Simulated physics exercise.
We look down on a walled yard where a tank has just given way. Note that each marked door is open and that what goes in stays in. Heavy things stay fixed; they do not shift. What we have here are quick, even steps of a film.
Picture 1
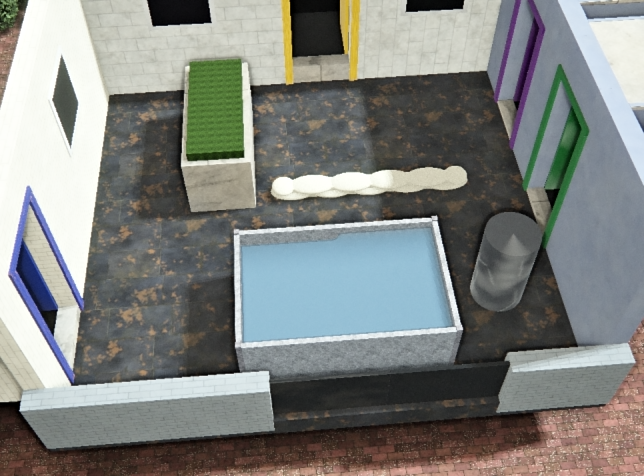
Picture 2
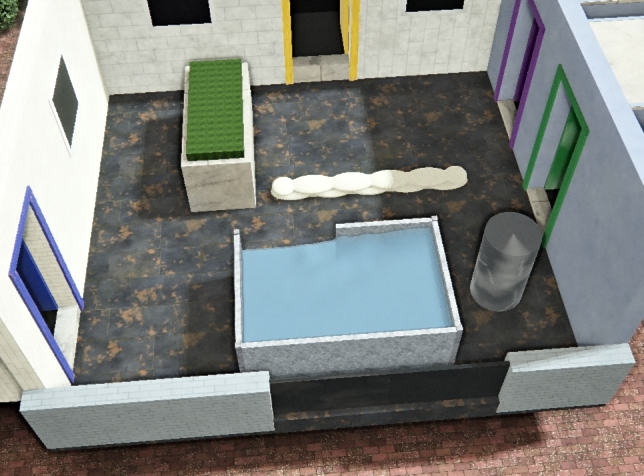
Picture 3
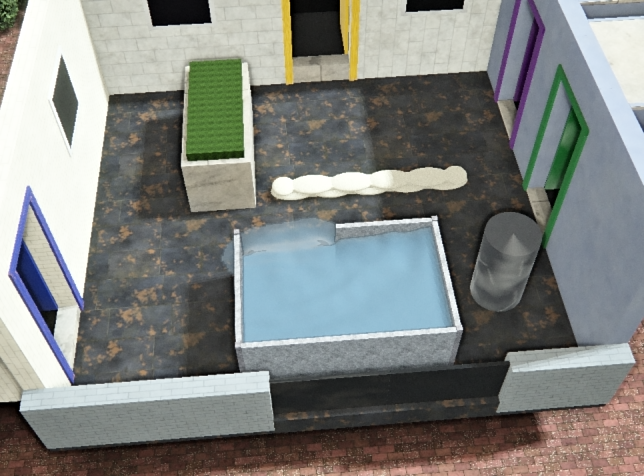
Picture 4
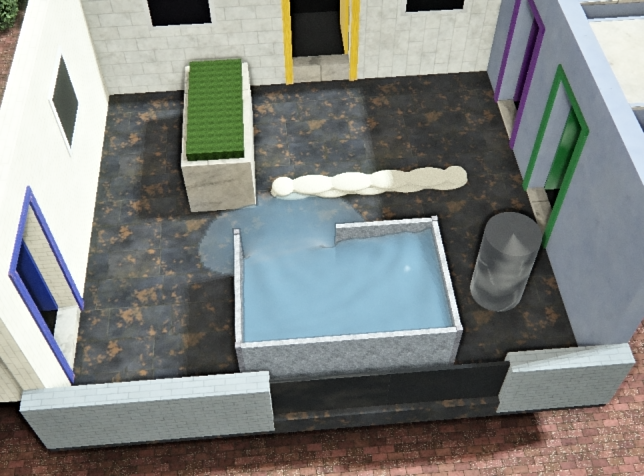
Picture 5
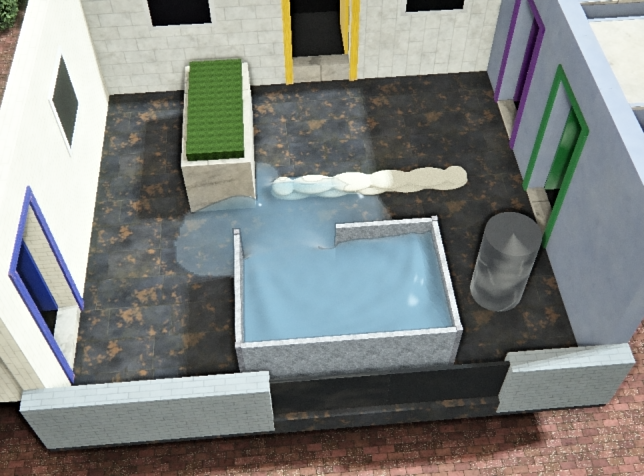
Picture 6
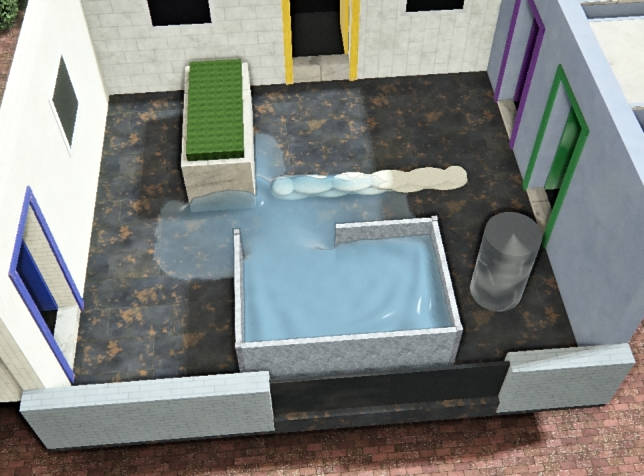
Water pours through a gap in the tank's far side and spreads across the dark floor.
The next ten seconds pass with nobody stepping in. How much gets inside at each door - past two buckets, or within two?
In order: The green door overshoots the mark there. The blue door doesn't overshoot the mark there. The yellow door doesn't overshoot the mark there. The purple door overshoots the mark there.
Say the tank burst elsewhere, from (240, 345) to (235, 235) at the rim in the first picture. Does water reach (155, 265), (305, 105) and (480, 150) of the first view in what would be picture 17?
One by one: Waterlogged; unsoaked; unsoaked.
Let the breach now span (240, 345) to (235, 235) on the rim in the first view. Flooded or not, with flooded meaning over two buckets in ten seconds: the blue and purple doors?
I'd say the blue door crosses the line and the purple door crosses the line.
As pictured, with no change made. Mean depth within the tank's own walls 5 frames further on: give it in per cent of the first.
About 62 per cent.
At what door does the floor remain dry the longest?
My answer: The purple door.
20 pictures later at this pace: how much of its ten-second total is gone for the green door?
Roughly 45 %.
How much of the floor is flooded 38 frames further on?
I make it 95 per cent.
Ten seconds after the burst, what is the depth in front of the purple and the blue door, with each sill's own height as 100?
I'd say around 130 and 70 in a hundred.
A moment on, water covers 35 % of the floor; the green door not reached, the blue door not reached, the yellow door wet at the sill, nothing in, the purple door not reached.
Next, water covers 60 % of the floor; the green door over two buckets in, the blue door wet at the sill, nothing in, the yellow door wet at the sill, nothing in, the purple door not reached.
Then, water covers 80 % of the floor; the green door over two buckets in, the blue door wet at the sill, nothing in, the yellow door wet at the sill, nothing in, the purple door wet at the sill, nothing in.
Later, water covers 95 % of the floor; the green door far over two buckets in, the blue door wet at the sill, nothing in, the yellow door wet at the sill, nothing in, the purple door over two buckets in.
In the end, water covers 95 % of the floor; the green door far over two buckets in, the blue door wet at the sill, nothing in, the yellow door wet at the sill, nothing in, the purple door over two buckets in.
